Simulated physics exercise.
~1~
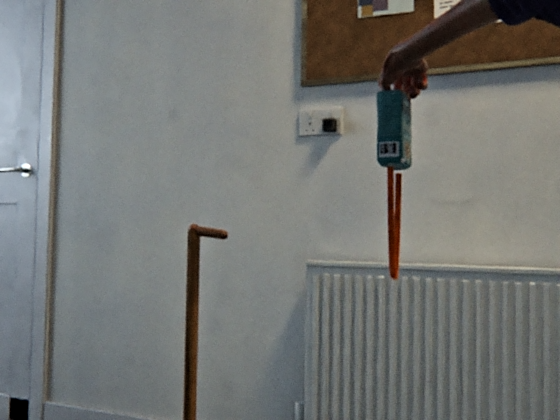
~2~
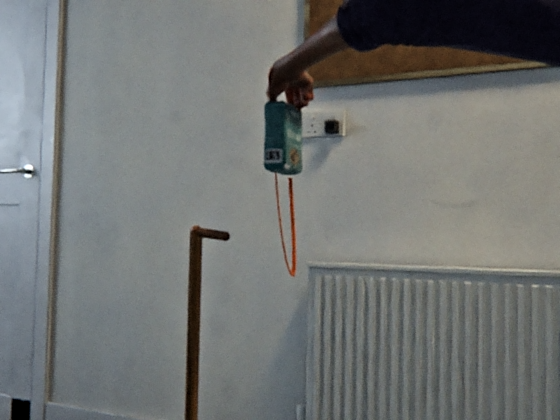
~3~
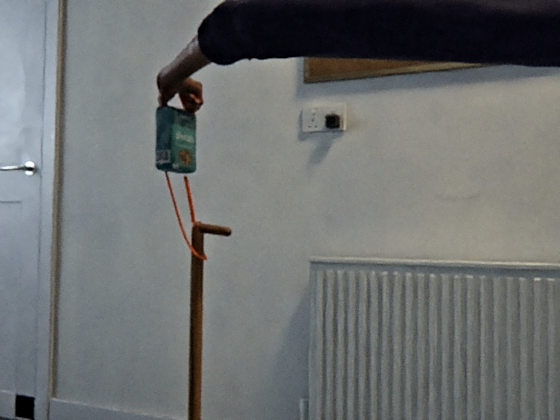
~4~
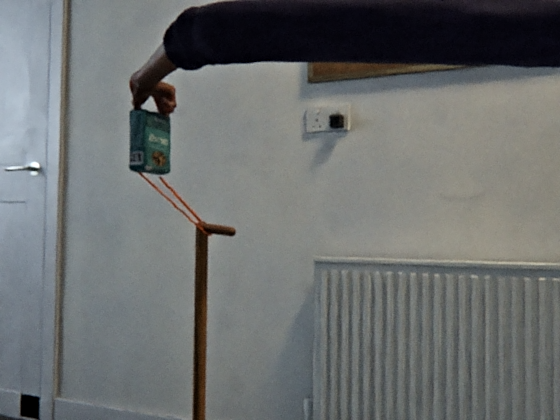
A turquoise pouch with an orange loop dangling beneath it hangs from a person's hand, in front of a pale wall with a radiator and a notice board. The hand carries it left, the dark-sleeved arm stretching further into view, toward a brown post with a short hook pointing right. The pouch passes over the top of the post, and the trailing loop comes down against it near the hook. The hand moves slightly further left, and the loop catches and pulls tight at a slant, leaving the pouch snagged just past the post.
